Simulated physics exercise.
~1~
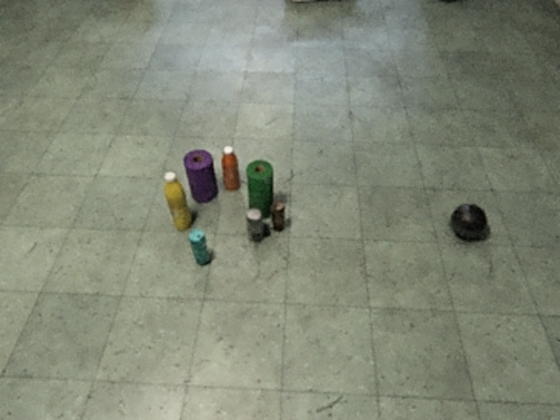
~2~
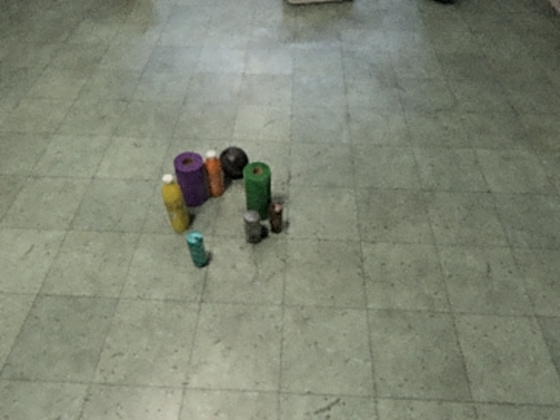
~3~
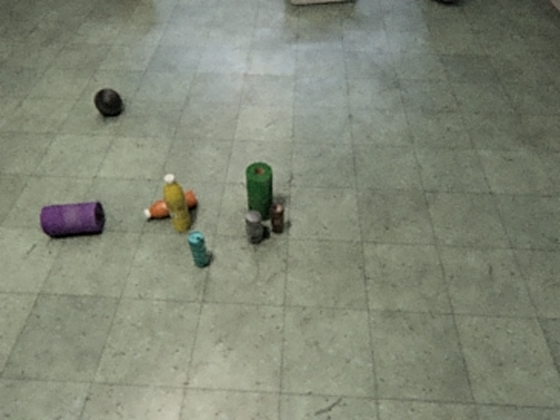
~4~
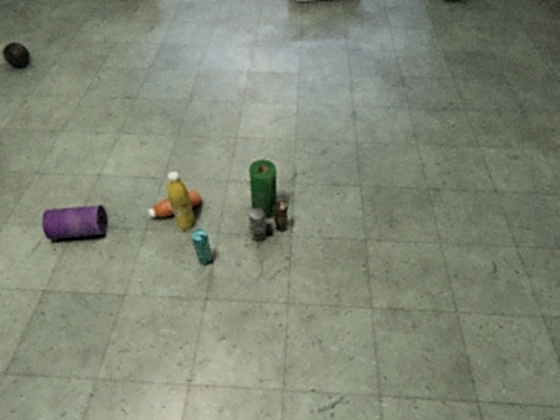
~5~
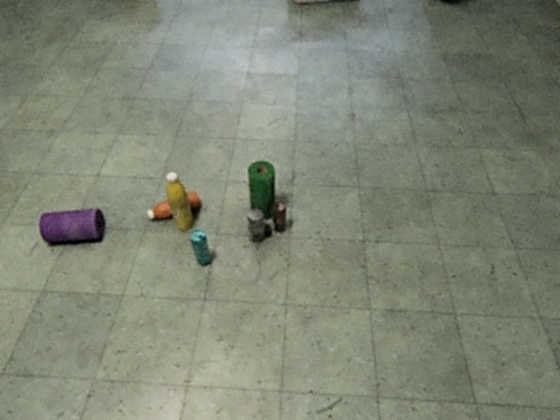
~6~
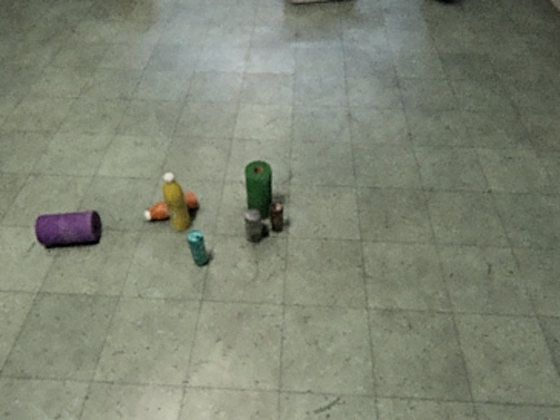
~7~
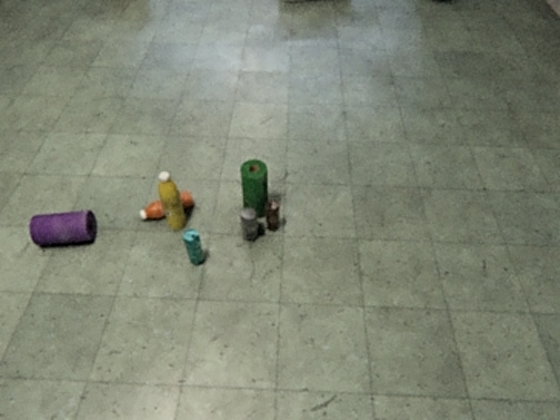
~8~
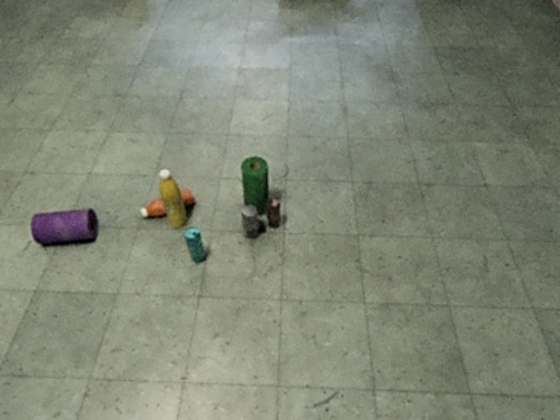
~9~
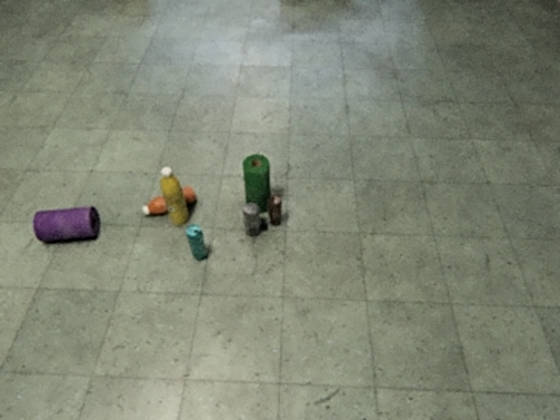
The footage shows a black ball rolling leftward across a tiled floor into a cluster of seven objects, knocking over an orange bottle and a purple roll before leaving view at the upper left. The two lie on their sides while the green roll, yellow bottle and three cans remain standing.
